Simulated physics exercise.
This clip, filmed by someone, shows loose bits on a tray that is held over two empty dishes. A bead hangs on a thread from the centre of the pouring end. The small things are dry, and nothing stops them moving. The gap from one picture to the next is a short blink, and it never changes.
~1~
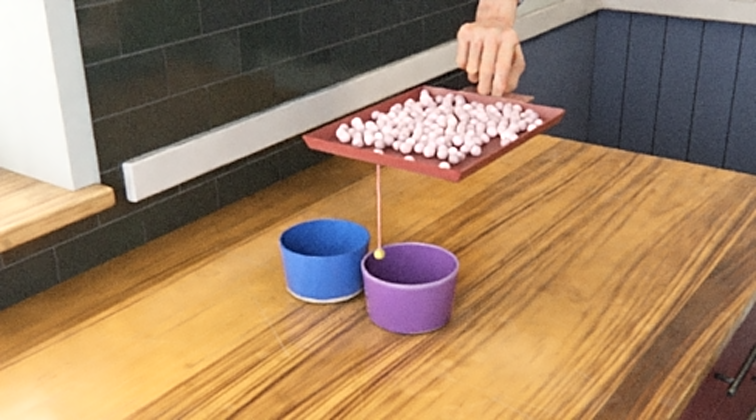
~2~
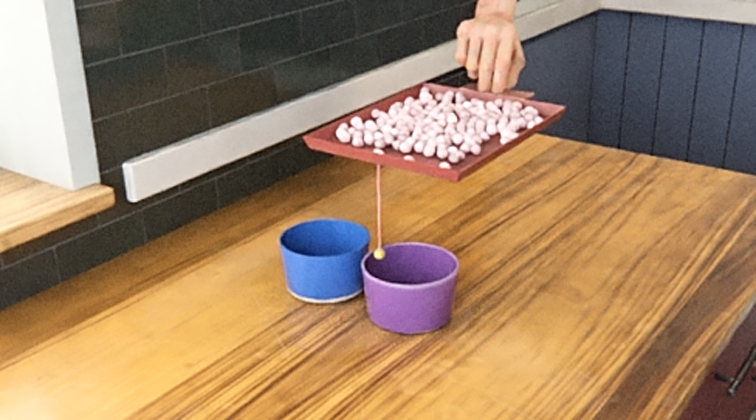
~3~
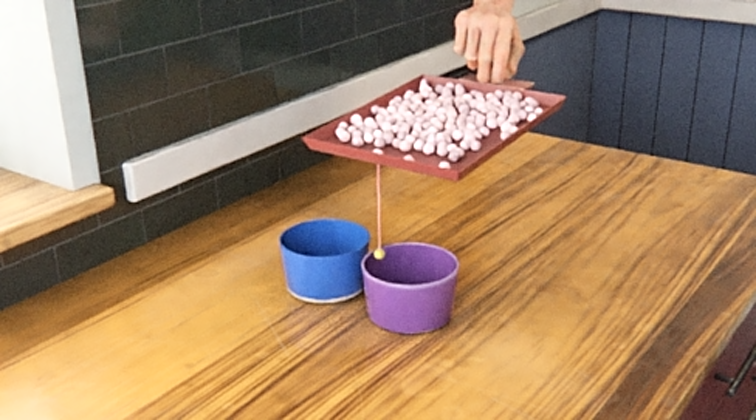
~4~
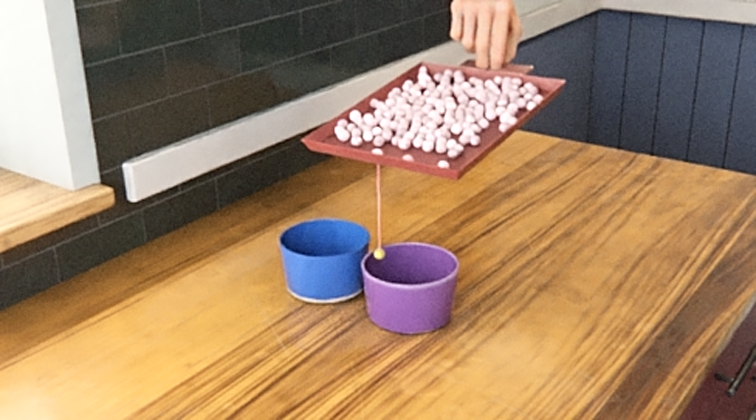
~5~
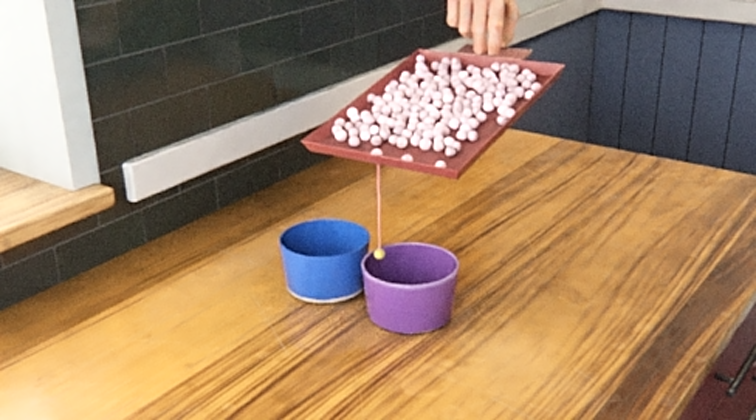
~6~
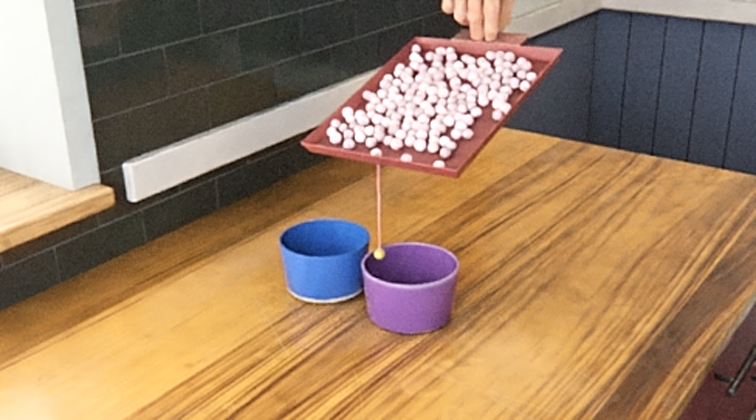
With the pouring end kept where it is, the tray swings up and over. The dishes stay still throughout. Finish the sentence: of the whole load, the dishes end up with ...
... less than half.
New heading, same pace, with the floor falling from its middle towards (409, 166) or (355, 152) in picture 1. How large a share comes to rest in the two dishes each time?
I'd say roughly 0 percent with the first slope, 20 percent with the other.
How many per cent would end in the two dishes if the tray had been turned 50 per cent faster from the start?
I'd say near 0 per cent.
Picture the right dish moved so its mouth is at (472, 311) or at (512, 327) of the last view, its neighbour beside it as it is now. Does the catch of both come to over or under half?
A minority, then a minority.
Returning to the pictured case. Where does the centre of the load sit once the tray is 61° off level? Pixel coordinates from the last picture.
Close to (343, 170).
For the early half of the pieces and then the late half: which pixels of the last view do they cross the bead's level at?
Around (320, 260) at first; around (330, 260) after that.
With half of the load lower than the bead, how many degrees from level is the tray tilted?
The angle is around 70°.
Soon after the last picture, tray tipped steeply; about half on the tray; a stray few in the left dish; about a quarter outside both; about a quarter in the air.
A little later, tray tipped right over; a stray few in the left dish; nearly all outside both; a small part in the air.
Later still, tray tipped past a quarter turn; a stray few in the right dish; a stray few in the left dish; nearly all outside both.
By the end, tray tipped past a quarter turn; a stray few in the right dish; a stray few in the left dish; nearly all outside both.
